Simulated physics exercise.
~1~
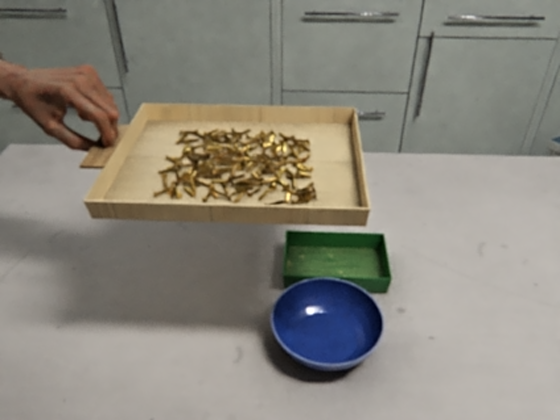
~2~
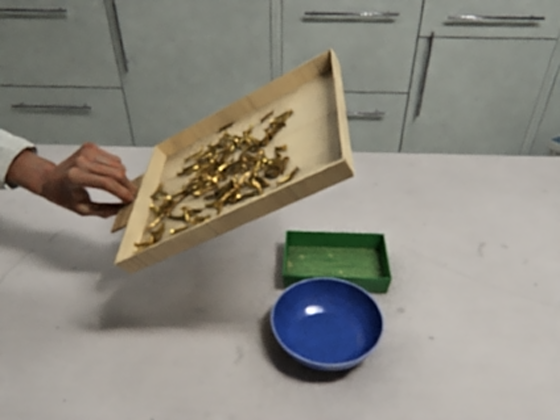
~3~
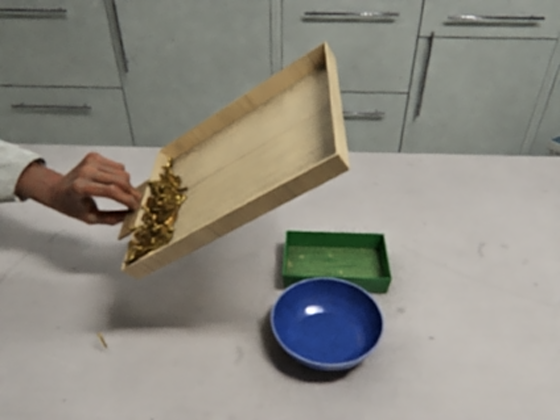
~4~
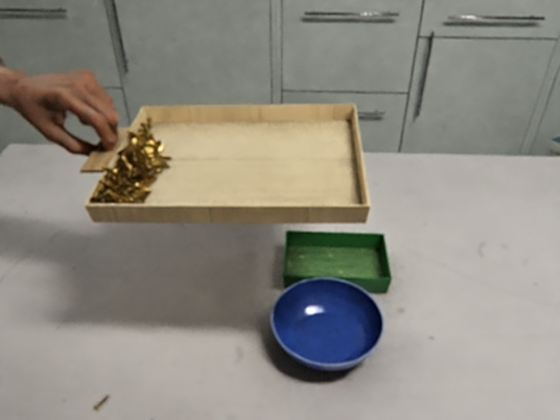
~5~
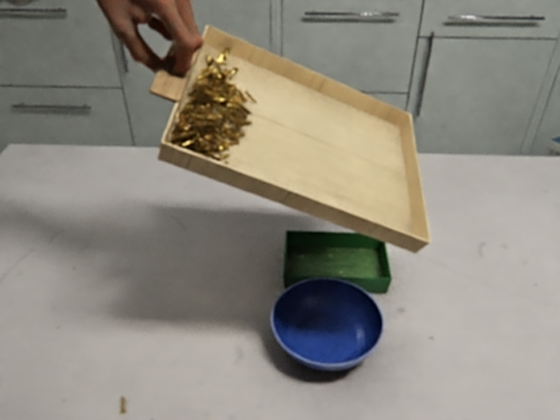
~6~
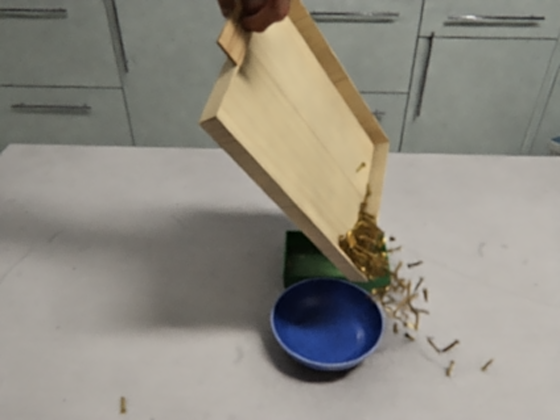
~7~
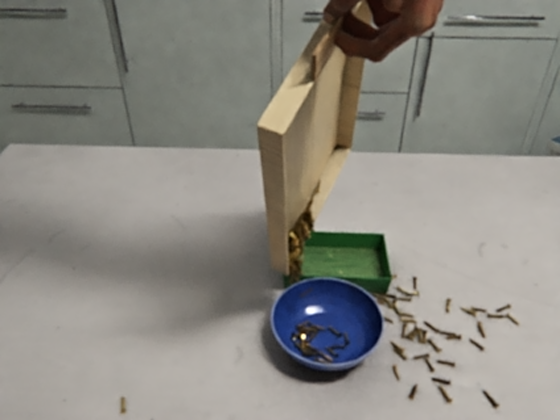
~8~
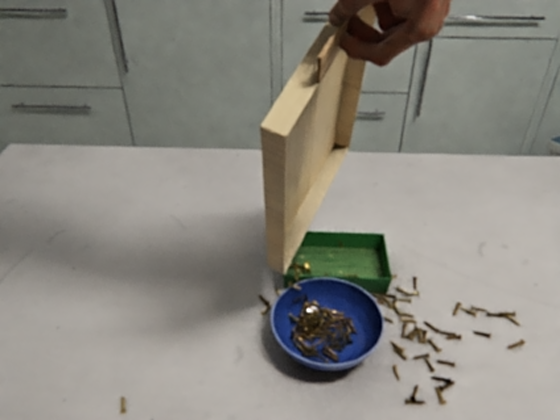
At first, a hand holds a shallow wooden tray of brass-coloured screws level above a table, where a green tin sits behind a blue bowl. The hand tips the tray down to the left, and the screws slide into a heap at that end, with a stray one landing on the table. The tray comes back level, then shifts right and tilts steeply the other way. The screws rush down and spill over the low edge, scattering across the table to the right before more drop into the bowl. Finally, the emptied tray hangs upright, with many screws in the bowl, many on the table and only a few in the tin.
